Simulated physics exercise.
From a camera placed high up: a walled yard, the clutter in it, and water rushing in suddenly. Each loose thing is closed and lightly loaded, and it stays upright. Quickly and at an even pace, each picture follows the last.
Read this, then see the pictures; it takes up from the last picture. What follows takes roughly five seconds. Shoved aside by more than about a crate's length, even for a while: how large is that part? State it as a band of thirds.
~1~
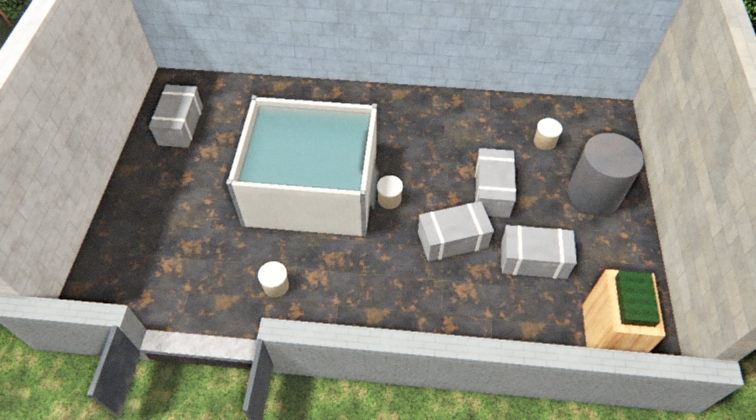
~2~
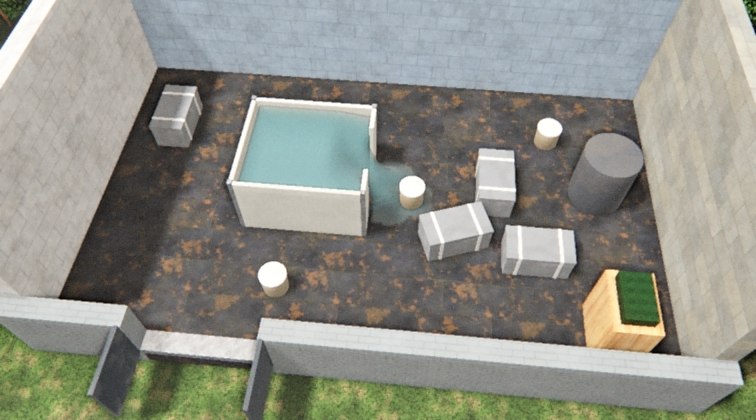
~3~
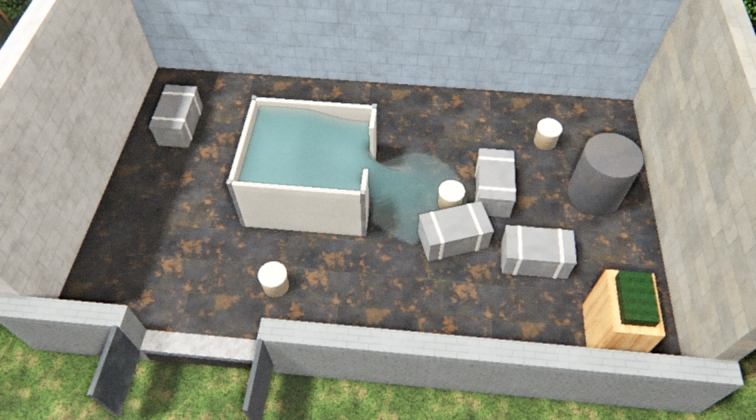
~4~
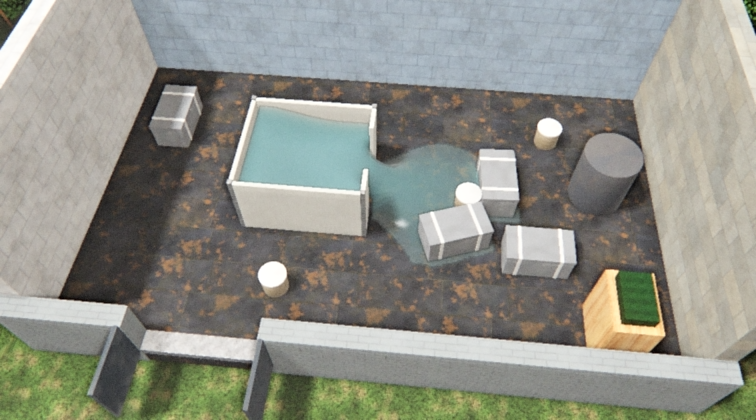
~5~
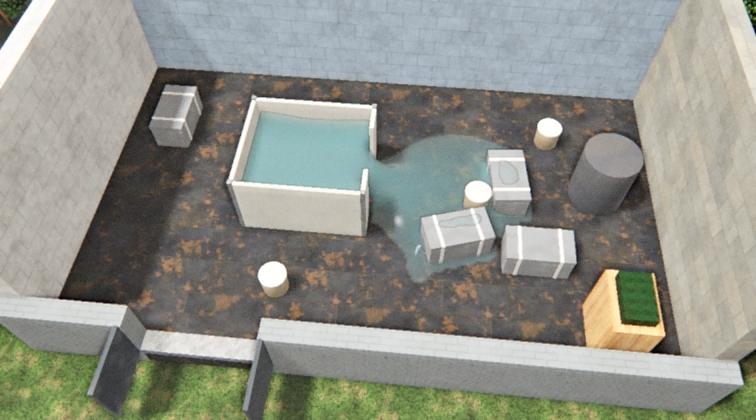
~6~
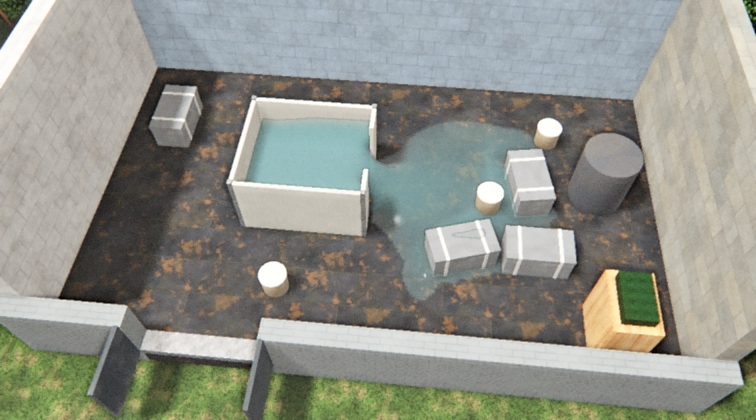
So the part that moves far is the two-thirds mark or beyond.
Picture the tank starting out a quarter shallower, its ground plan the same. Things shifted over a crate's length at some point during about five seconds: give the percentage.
I'd say somewhere about 70 percent.
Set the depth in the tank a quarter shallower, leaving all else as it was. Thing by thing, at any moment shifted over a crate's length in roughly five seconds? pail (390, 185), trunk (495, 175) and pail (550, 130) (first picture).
Going through them in turn, I'd say got there, then got there, then got there.
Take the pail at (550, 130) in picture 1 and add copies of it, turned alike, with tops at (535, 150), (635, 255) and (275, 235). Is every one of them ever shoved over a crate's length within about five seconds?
In sequence: Knocked well away; knocked well away; hardly budges.
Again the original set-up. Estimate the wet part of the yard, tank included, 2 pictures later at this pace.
I'd estimate around 30 percent.
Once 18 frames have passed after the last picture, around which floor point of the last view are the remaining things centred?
Mean position: About (468, 222).
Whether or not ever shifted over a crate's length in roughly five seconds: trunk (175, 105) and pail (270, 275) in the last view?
Taking them as you listed them, I'd say too little for the first and too little for the second.
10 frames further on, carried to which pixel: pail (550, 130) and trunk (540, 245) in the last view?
Look for them close to (638, 119) and (616, 274).
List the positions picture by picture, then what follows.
The first picture shows a pail at (390, 186), on the bottom; a trunk at (497, 174), on the bottom; 0 of 7 have shifted.
The second picture shows a pail at (412, 187) rests on the ground, close to its start; a trunk at (497, 174), on the bottom; 1 of 7 have shifted.
The third picture shows a pail at (452, 191) rests on the ground, a stride from its start; a trunk at (497, 174), on the bottom; 1 of 7 have shifted.
The fourth picture shows a pail at (469, 193), afloat, a stride from its start; a trunk at (499, 174) rests on the ground; 1 of 7 have shifted.
The fifth picture shows a pail at (478, 191), afloat, a stride from its start; a trunk at (509, 174), on the bottom, close to its start; 3 of 7 have shifted.
The sixth picture shows a pail at (491, 192) floats, a stride from its start; a trunk at (531, 174) rests on the ground, a stride from its start; 3 of 7 have shifted.
A moment on, 3 of 7 are well off their spots; 1 afloat.
Next, 5 of 7 are well off their spots; 2 afloat.
Later, 4 of 7 are well off their spots; 3 afloat.
In the end, 5 of 7 are well off their spots, and 5 have been at some point; 4 afloat.
